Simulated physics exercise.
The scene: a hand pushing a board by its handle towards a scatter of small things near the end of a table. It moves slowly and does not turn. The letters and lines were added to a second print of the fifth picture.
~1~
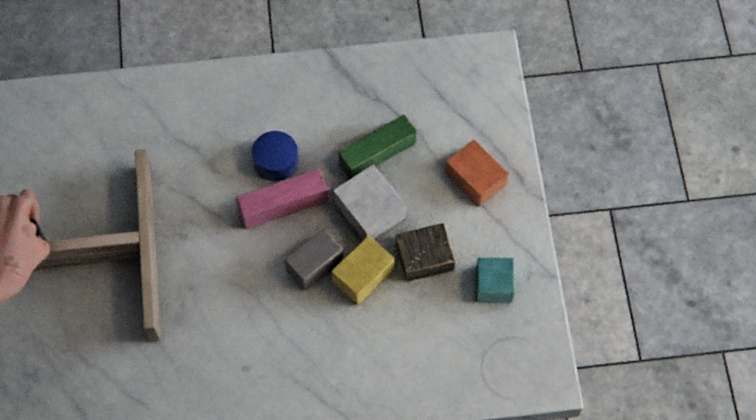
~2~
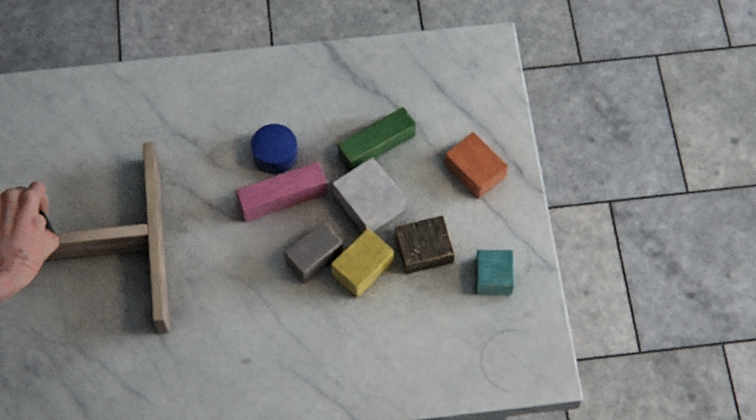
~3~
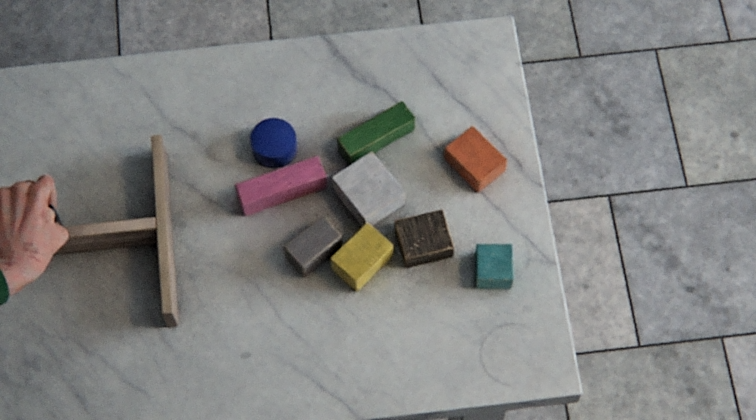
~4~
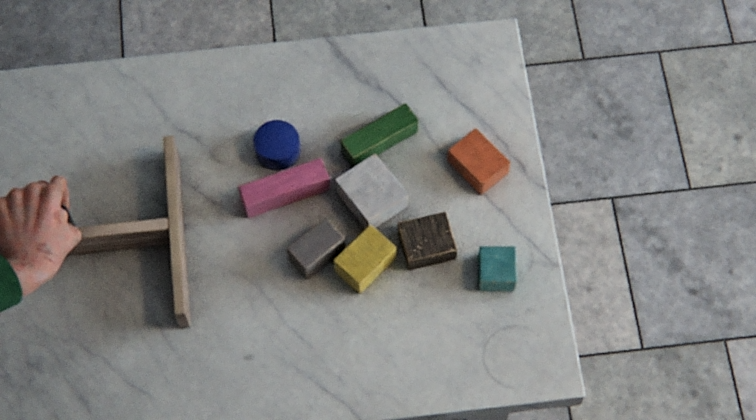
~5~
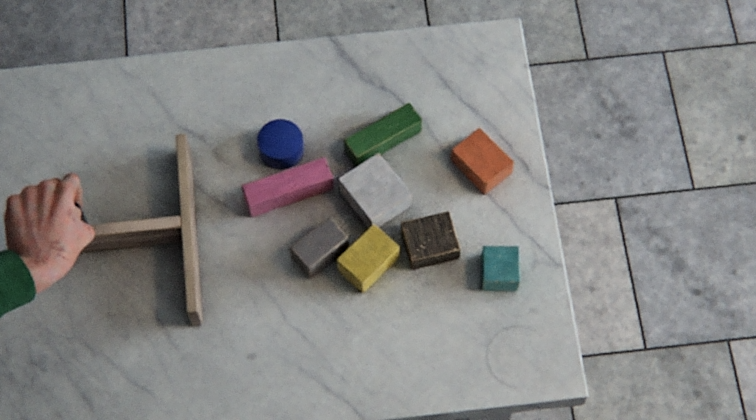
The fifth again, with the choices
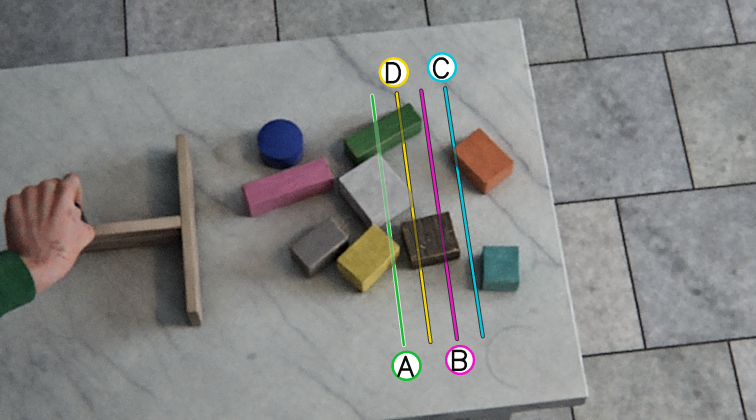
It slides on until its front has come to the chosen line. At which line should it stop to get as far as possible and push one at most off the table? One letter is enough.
It can go as far as C.
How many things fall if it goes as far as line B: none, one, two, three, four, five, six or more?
In all, none.
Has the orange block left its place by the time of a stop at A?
By then, no.
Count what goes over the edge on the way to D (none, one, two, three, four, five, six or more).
The count is none.
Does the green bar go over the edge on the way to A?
No.
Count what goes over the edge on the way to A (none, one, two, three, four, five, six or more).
The count is none.
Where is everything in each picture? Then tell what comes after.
Green bar (378, 147); yellow block (363, 270); board (145, 236), in the first picture.
Board (153, 228); white block (369, 197), in the second picture.
Board (162, 222); grey block (314, 247), in the third picture.
Board (174, 222); pink bar (285, 188), in the fourth picture.
Board (186, 220); green bar (383, 136); yellow block (369, 258); turquoise block (500, 268), in the fifth picture.
On the copy, A at (387, 215); B at (438, 210); C at (463, 207); D at (413, 213).
On C. First, board (286, 210); green bar (399, 126); blue tin (308, 141).
Then, board (385, 199); turquoise block (505, 272); green bar (450, 85).
Finally, board (460, 191); orange block (540, 150); black block (544, 234); none fallen.
By contrast, A is within the limit but short; B is within the limit but short; D is within the limit but short.
